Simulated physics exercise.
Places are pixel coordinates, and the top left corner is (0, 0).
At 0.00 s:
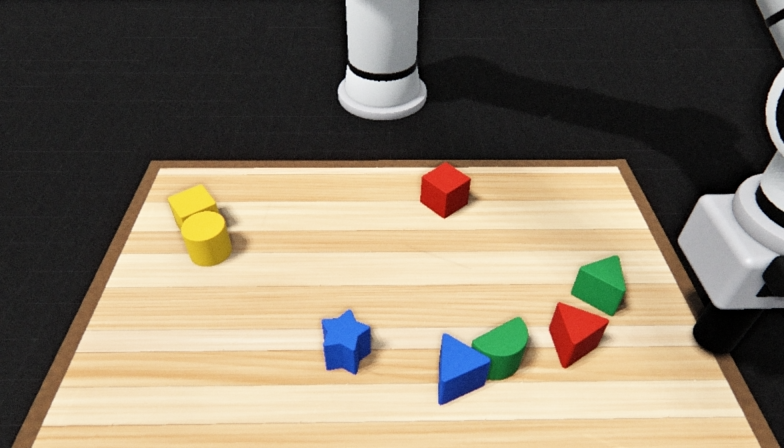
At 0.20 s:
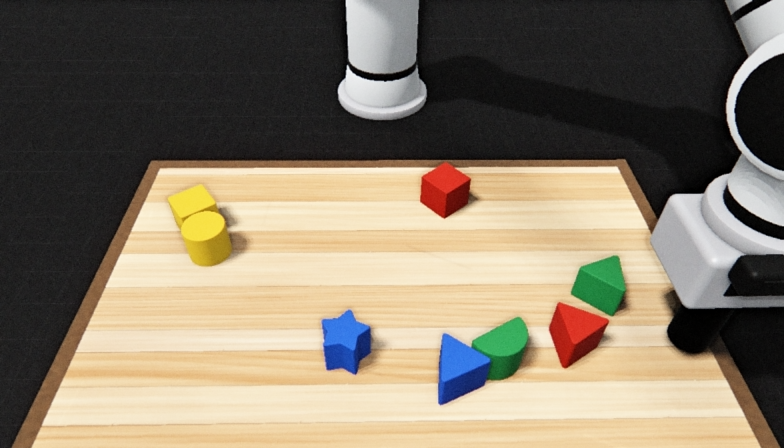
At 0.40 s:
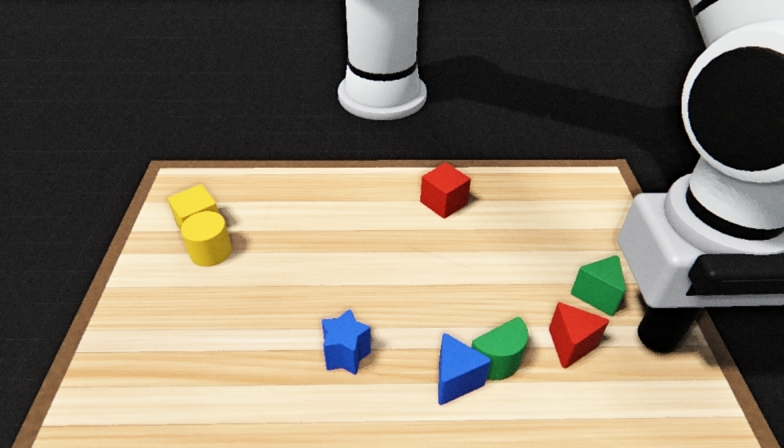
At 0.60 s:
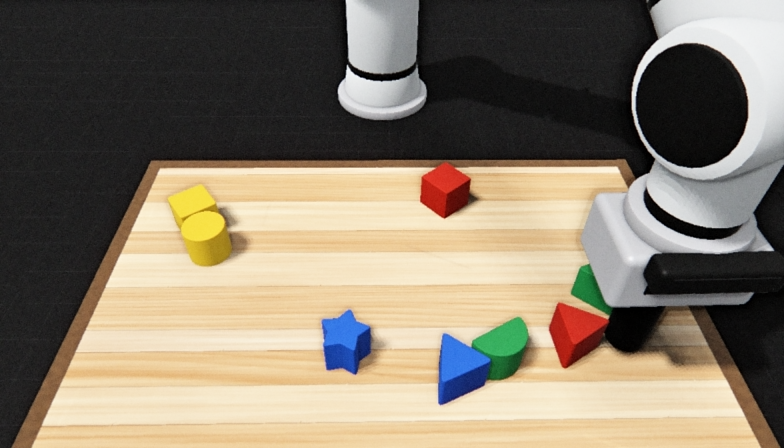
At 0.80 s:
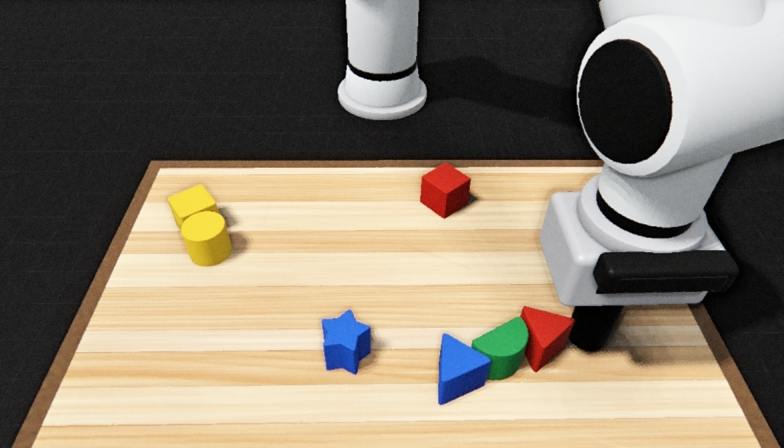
On a wooden tabletop, a white robot arm moves left and its black rod pushes a red triangular block beside a green one.
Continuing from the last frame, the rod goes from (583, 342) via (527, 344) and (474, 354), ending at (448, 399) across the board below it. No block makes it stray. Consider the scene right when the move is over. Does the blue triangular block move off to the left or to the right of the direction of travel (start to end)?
Seen from start to end, it moves left.
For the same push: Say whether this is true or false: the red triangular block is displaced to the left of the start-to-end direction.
The statement is false.
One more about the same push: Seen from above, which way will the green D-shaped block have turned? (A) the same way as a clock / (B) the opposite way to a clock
Letter B.
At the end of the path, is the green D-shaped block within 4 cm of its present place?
In short: No.
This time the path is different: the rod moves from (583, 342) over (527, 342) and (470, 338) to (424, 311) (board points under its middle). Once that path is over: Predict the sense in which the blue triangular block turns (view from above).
Looking down: Anticlockwise.
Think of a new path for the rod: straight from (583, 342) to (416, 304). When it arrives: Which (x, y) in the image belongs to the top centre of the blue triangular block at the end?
The middle of its upper face should be somewhere near (428, 387).
The first path, step by step. One third of the way, rod at (528, 337); blue triangular block at (432, 375), turned 20° anticlockwise; green D-shaped block at (449, 339), turned 20° anticlockwise; red triangular block at (485, 321).
Two thirds of the way, rod at (475, 348); blue triangular block at (430, 377), turned 30° anticlockwise; green D-shaped block at (388, 340), turned 15° anticlockwise; red triangular block at (428, 328), turned 20° clockwise.
At the end, rod at (449, 392); blue star block at (332, 327); blue triangular block at (416, 393), turned 15° clockwise; green D-shaped block at (364, 341), turned 25° anticlockwise; red triangular block at (414, 347), turned 80° clockwise.
